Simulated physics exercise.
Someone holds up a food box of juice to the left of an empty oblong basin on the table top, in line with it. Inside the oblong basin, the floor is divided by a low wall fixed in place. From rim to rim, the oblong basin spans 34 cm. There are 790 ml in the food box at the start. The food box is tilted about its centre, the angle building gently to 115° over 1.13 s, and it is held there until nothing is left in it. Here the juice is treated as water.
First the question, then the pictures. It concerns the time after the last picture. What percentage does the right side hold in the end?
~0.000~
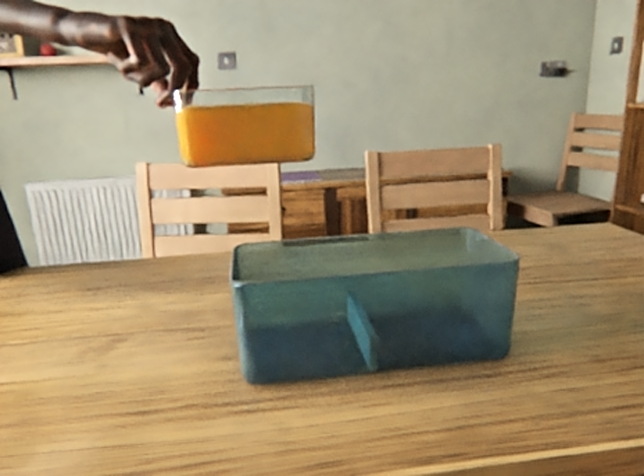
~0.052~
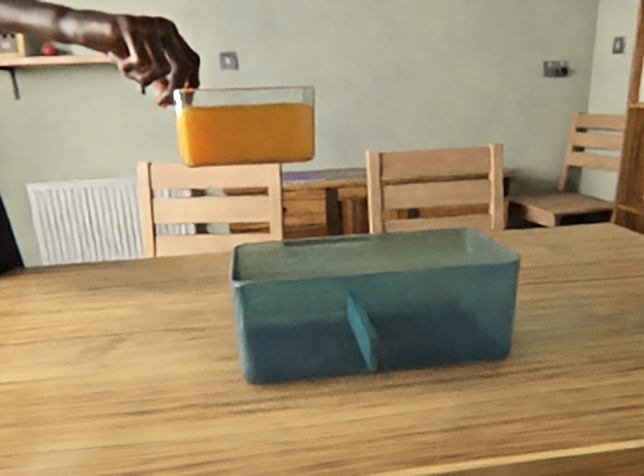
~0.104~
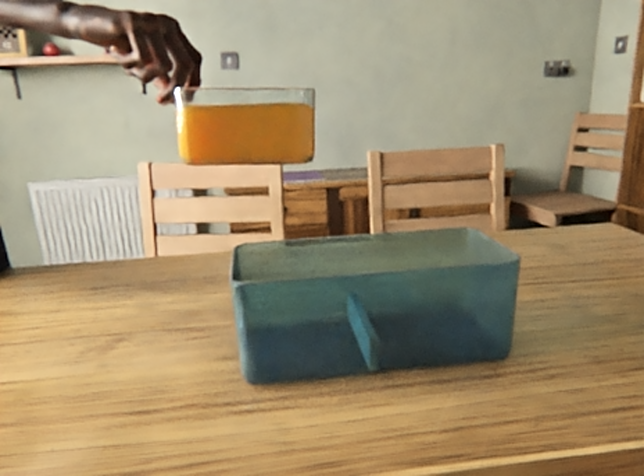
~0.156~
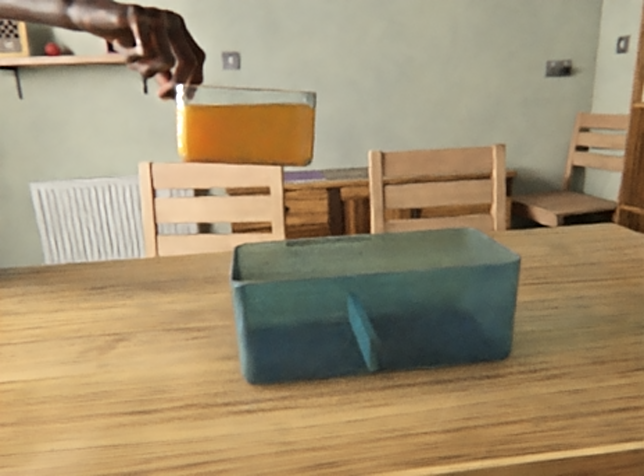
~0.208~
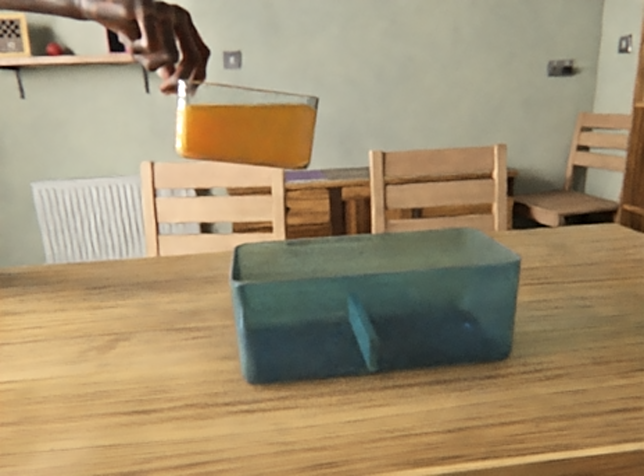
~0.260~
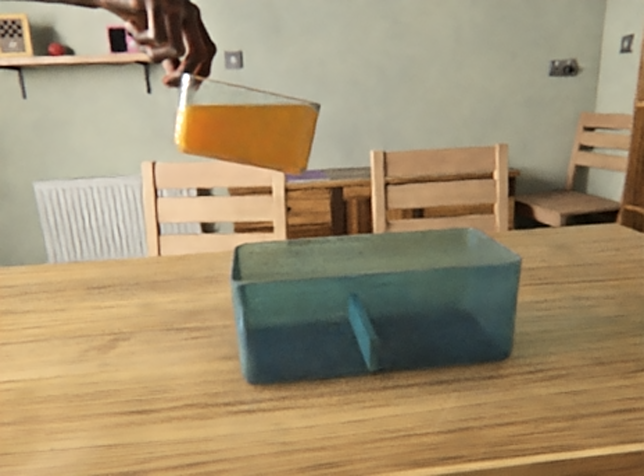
About 68 per cent.
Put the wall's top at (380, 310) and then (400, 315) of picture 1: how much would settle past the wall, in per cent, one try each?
I'd say 55 percent on the first go, 25 percent on the next.
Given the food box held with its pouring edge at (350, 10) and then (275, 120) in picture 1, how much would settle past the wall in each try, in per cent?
Some 90 and 25 per cent, in that order.
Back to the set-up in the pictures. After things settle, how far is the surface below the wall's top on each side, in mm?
The left side gives some 32 mm, the right side some 22 mm.
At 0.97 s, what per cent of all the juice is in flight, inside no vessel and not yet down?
Something like 8 per cent of the total.
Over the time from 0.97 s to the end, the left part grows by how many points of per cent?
Roughly 14 percent.
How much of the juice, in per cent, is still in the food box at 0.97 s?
Close to 7 percent of the whole amount.
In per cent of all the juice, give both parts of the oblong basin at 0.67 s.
Around 1 on the left side and 16 on the right side.
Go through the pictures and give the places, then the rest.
It leans 0°; its right rim is at (309, 88); the juice meets the walls at (182, 108) and (307, 103); the oblong basin's rim runs from (233, 264) to (495, 243); the wall's top is at (361, 313), in the first picture.
It leans 1°; its right rim is at (309, 89); the juice meets the walls at (183, 109) and (308, 104), in the second picture.
It leans 2°; its right rim is at (310, 91); the juice meets the walls at (183, 108) and (308, 104), in the third picture.
It leans 5°; its right rim is at (312, 94); the juice meets the walls at (184, 108) and (310, 105), in the fourth picture.
It leans 9°; its right rim is at (314, 99); the juice meets the walls at (185, 108) and (311, 106), in the fifth picture.
It leans 14°; its right rim is at (316, 105); the juice meets the walls at (185, 107) and (313, 106), in the sixth picture.
By 0.67 s the tilt is 74° and 44 per cent is still to pour, 1 is left of the wall and 15 right of it.
By 0.97 s the tilt is 110° and 7 per cent is still to pour, 17 is left of the wall and 68 right of it.
By 1.29 s the tilt is 115° and 0 per cent is still to pour, 31 is left of the wall and 68 right of it.
By 1.63 s the tilt is 115° and 0 per cent is still to pour, 31 is left of the wall and 68 right of it.
At rest 31 per cent lies left of the wall, 68 right of it and 1 outside.
